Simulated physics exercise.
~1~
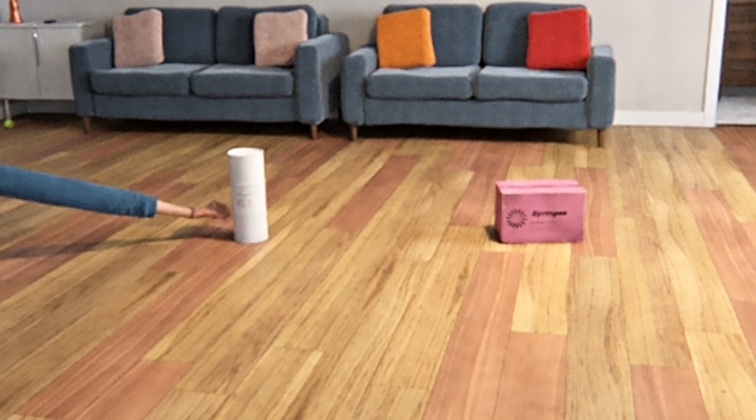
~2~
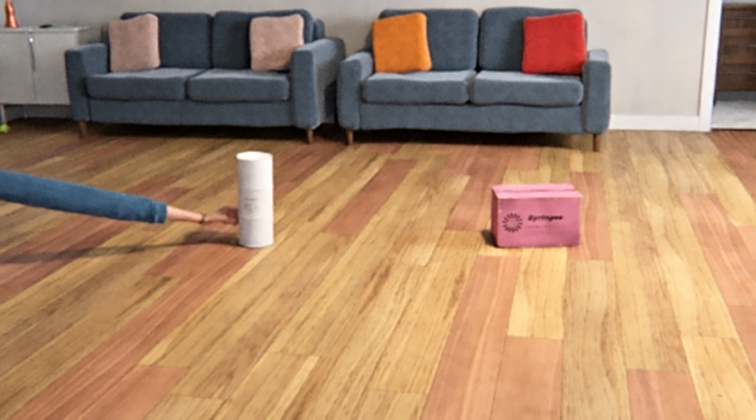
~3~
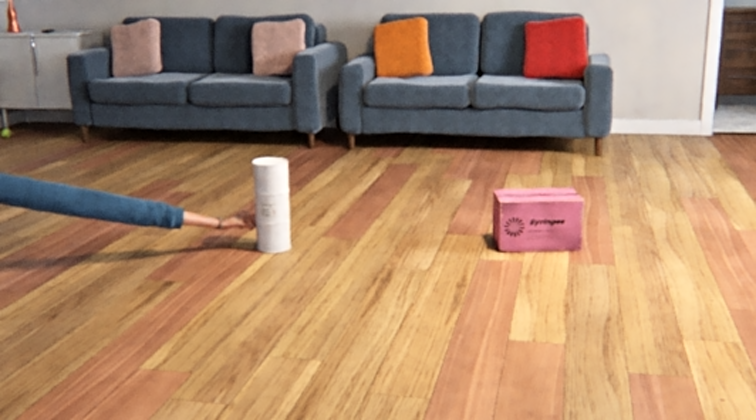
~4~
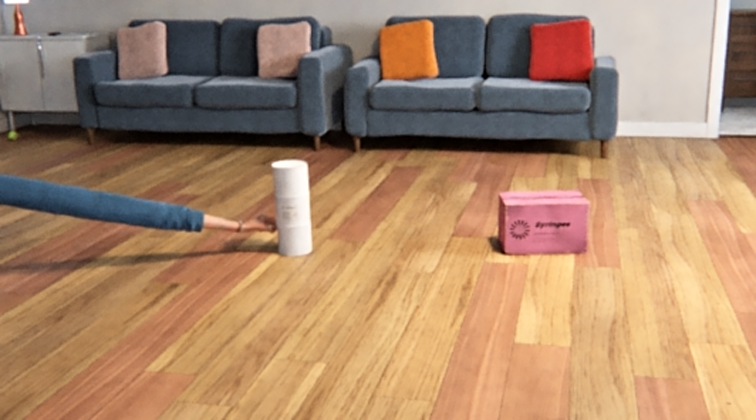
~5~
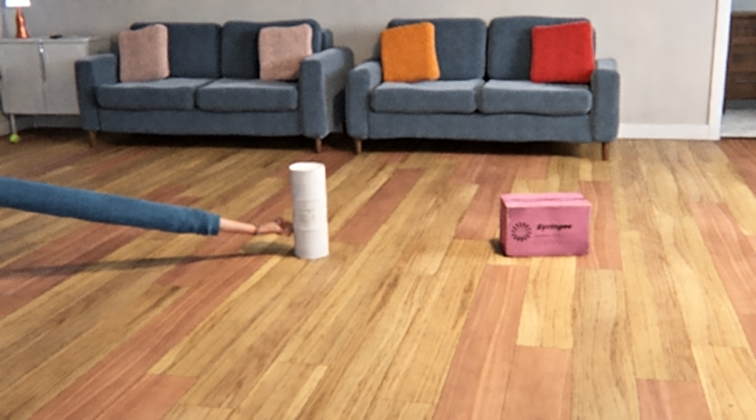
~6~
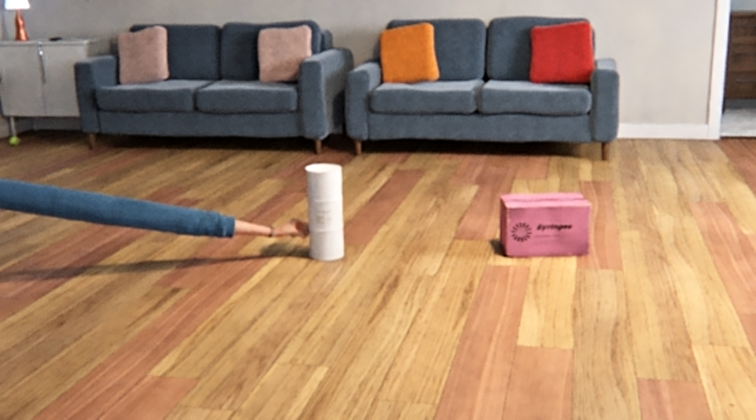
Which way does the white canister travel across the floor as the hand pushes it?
The white canister moves to the right, toward the pink box.
